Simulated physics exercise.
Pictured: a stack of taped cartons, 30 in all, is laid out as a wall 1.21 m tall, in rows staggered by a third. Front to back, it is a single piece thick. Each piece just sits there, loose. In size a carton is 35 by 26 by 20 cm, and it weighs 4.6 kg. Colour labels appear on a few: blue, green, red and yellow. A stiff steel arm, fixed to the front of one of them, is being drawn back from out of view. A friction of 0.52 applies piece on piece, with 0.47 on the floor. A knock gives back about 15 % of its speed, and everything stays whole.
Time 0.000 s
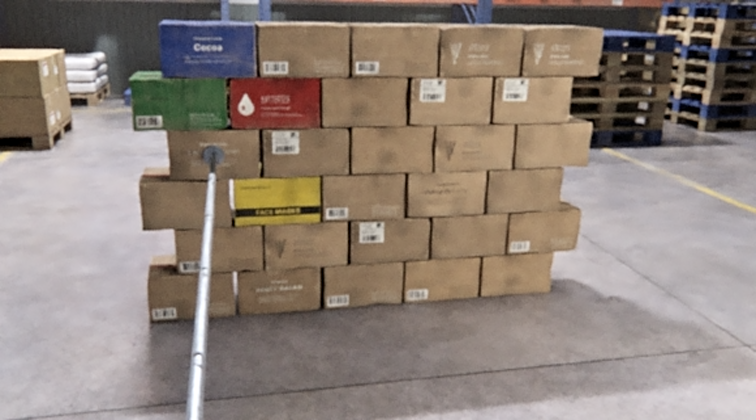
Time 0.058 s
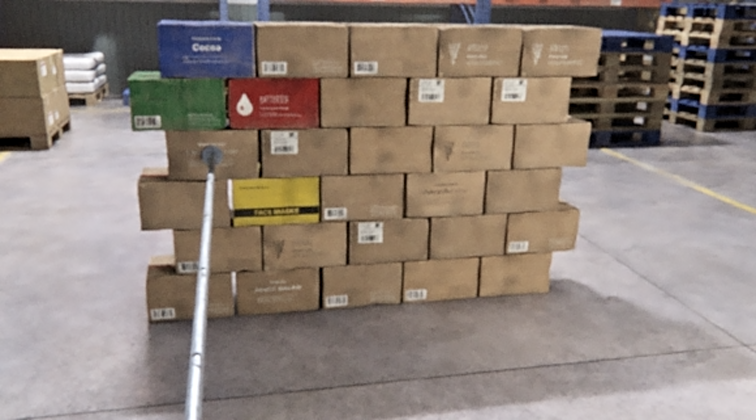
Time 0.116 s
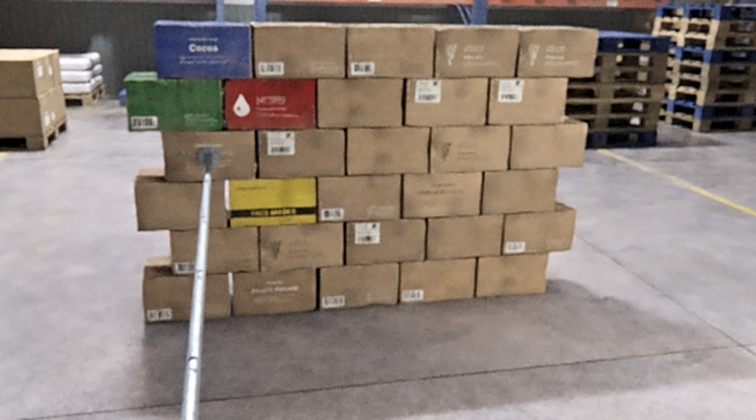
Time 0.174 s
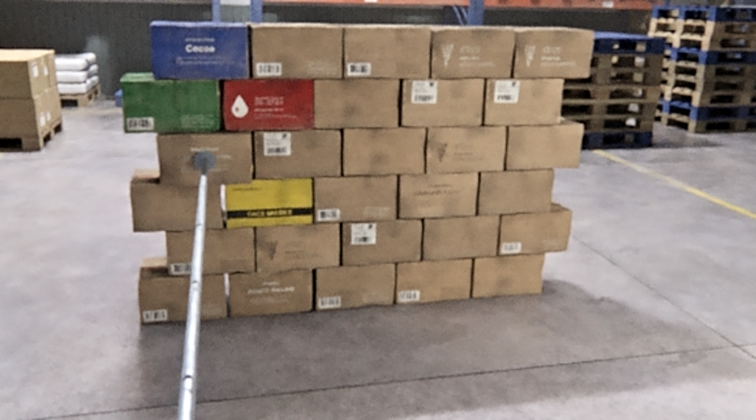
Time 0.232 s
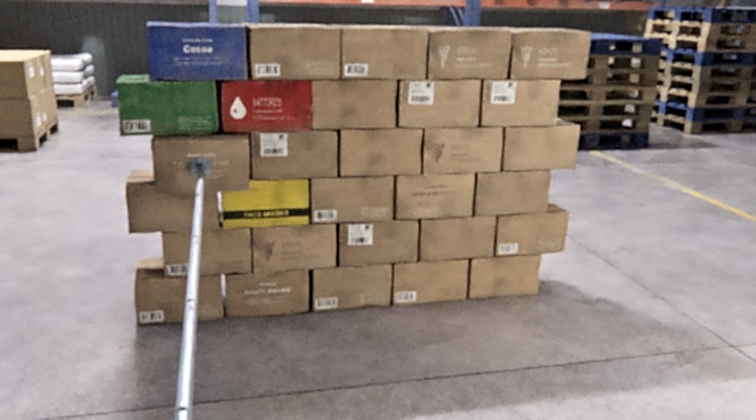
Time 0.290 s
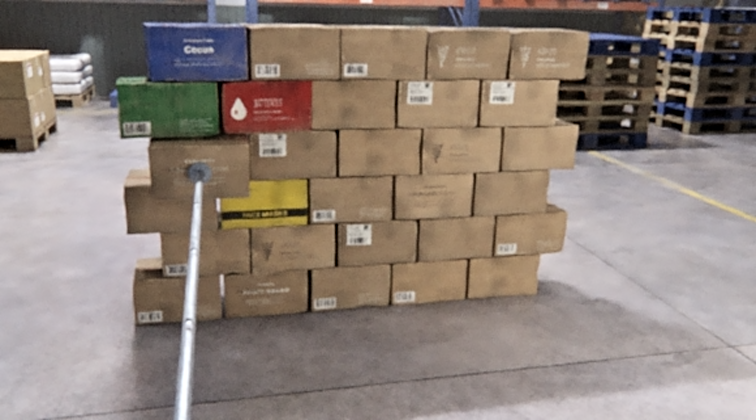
A wall of stacked cardboard cartons stood on a warehouse floor while a metal pole drew one brown carton out toward the viewer, and the green, red and blue cartons above shifted slightly.
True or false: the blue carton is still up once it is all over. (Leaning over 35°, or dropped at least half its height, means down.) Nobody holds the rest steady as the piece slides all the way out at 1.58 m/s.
False.
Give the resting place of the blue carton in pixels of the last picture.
About (140, 271).
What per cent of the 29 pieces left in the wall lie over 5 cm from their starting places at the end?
I make it 10 per cent.
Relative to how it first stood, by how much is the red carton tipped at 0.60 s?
Rotation: Approx. 0°.
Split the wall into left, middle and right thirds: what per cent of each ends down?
Left third 20 percent, middle third 0 percent, right third 0 percent.
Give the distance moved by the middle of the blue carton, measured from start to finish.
Net straight-line distance: Approx. 90 cm.
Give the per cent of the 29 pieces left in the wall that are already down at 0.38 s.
By then 0 %.
After 0.38 s, none of the 29 other cartons down, 5 disturbed; blue carton shifted 13 cm; green carton leaning 12°.
After 0.60 s, 1 of the 29 other cartons down; blue carton leaning 25°; green carton on its side.
After 1.02 s, 2 of the 29 other cartons down; blue carton on its side; green carton upside down.
At rest (1.7 s), 2 of the 29 other cartons down; blue carton on its side; green carton upside down; red carton shifted 57 mm. As the last picture would show them, middles, blue carton near (140, 271), green carton near (148, 337).
